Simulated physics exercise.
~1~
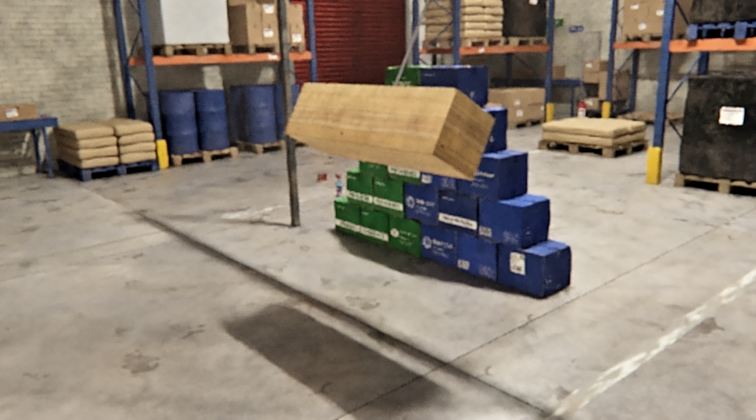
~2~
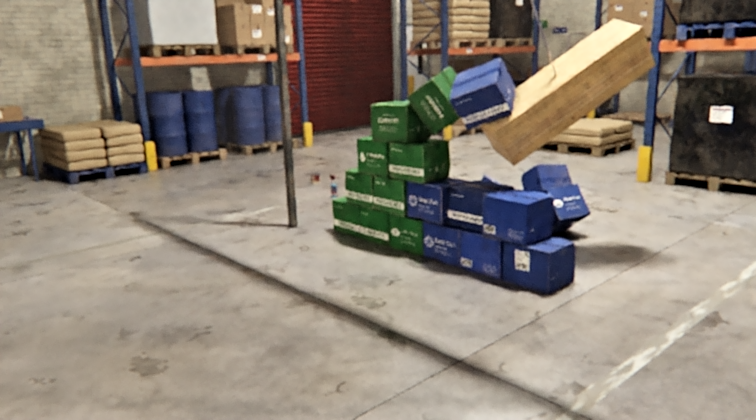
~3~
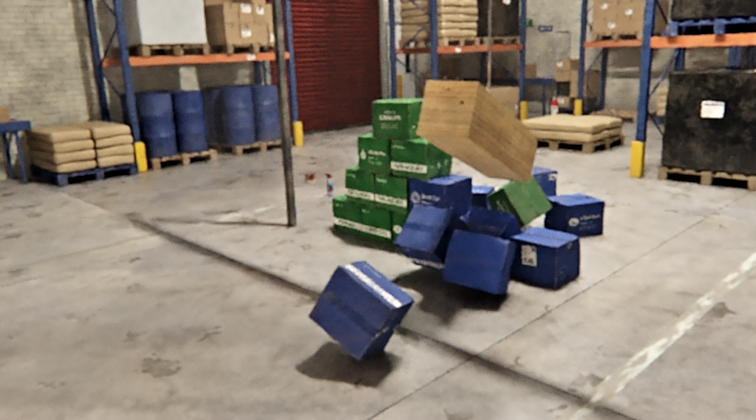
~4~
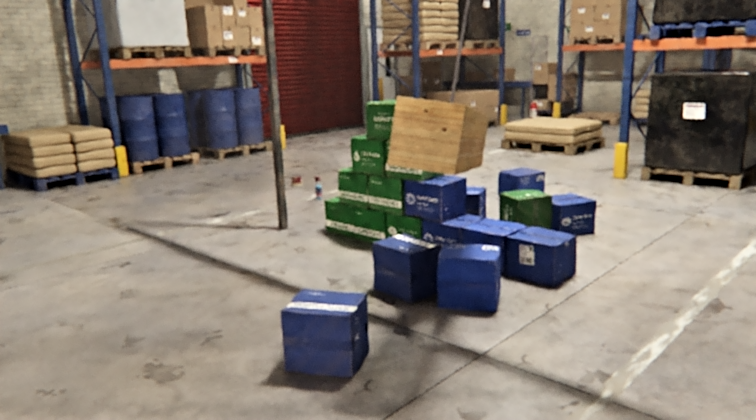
A stepped wall of blue and green cartons stood in a warehouse when a hanging timber swung into it, knocking mostly blue ones loose; they tumbled to the floor around the right side and front, while most green ones stayed stacked.
